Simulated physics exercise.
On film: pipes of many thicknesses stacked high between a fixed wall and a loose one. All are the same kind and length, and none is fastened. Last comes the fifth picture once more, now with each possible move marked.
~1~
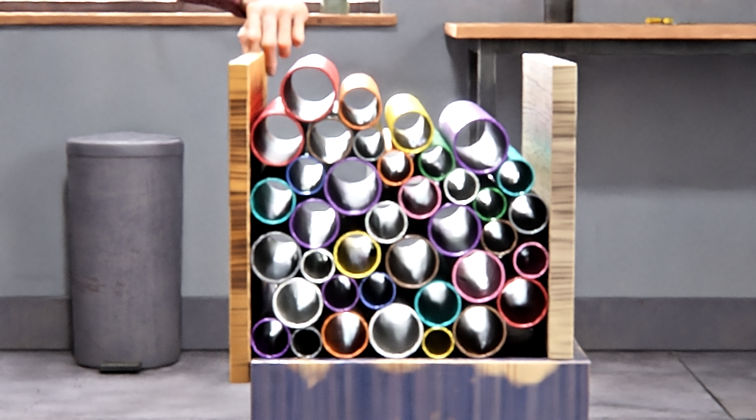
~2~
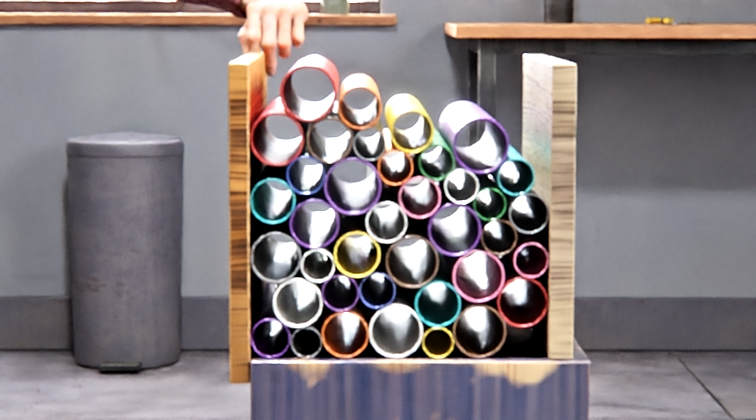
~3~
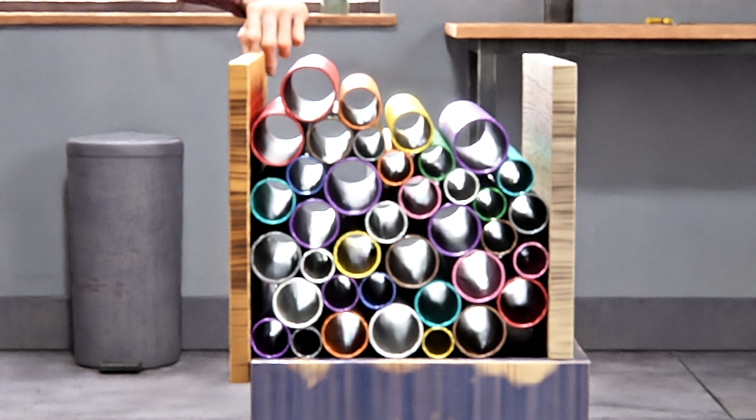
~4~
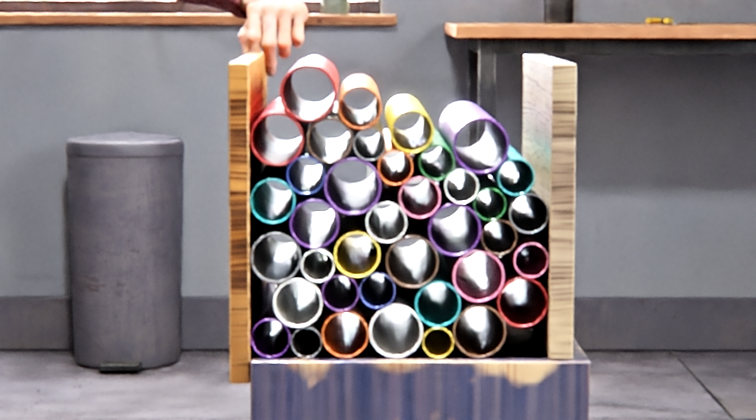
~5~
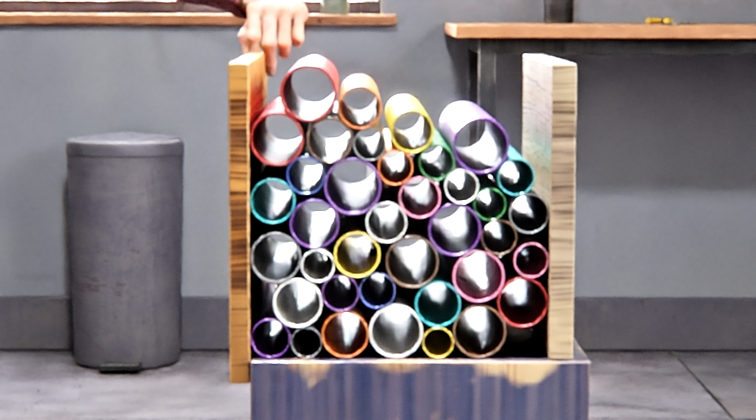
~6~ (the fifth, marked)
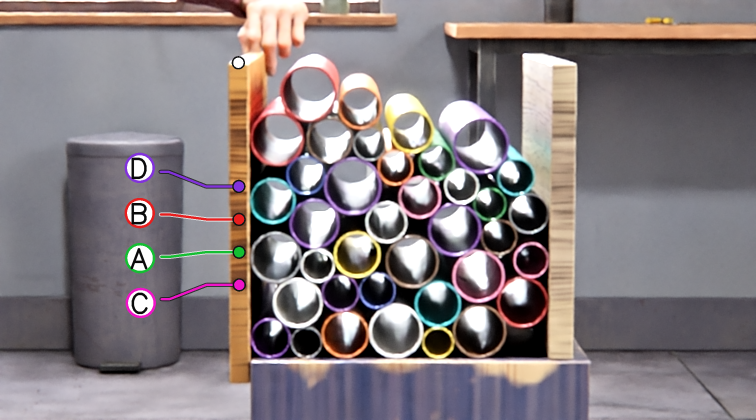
A hand rests on the left side board beside stacked colourful pipes, and nothing visibly moves.
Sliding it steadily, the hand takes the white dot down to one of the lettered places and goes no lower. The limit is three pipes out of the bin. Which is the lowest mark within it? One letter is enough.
Stop at B.
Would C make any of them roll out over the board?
Yes.
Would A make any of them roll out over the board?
At A: Yes.
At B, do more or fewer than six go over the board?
It loses fewer than six.
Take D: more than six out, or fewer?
At D, fewer than six.
On the marked copy, A at (239, 252); B at (239, 220); C at (239, 285); D at (239, 187); the white dot at (238, 63).
Taking B. A third of the way, top of the board (250, 134).
Two thirds of the way, top of the board (250, 215).
When it is over, top of the board (250, 219), two out over the board.
As for the rest, A more than three out over the board; C more than three out over the board; D none out over the board.
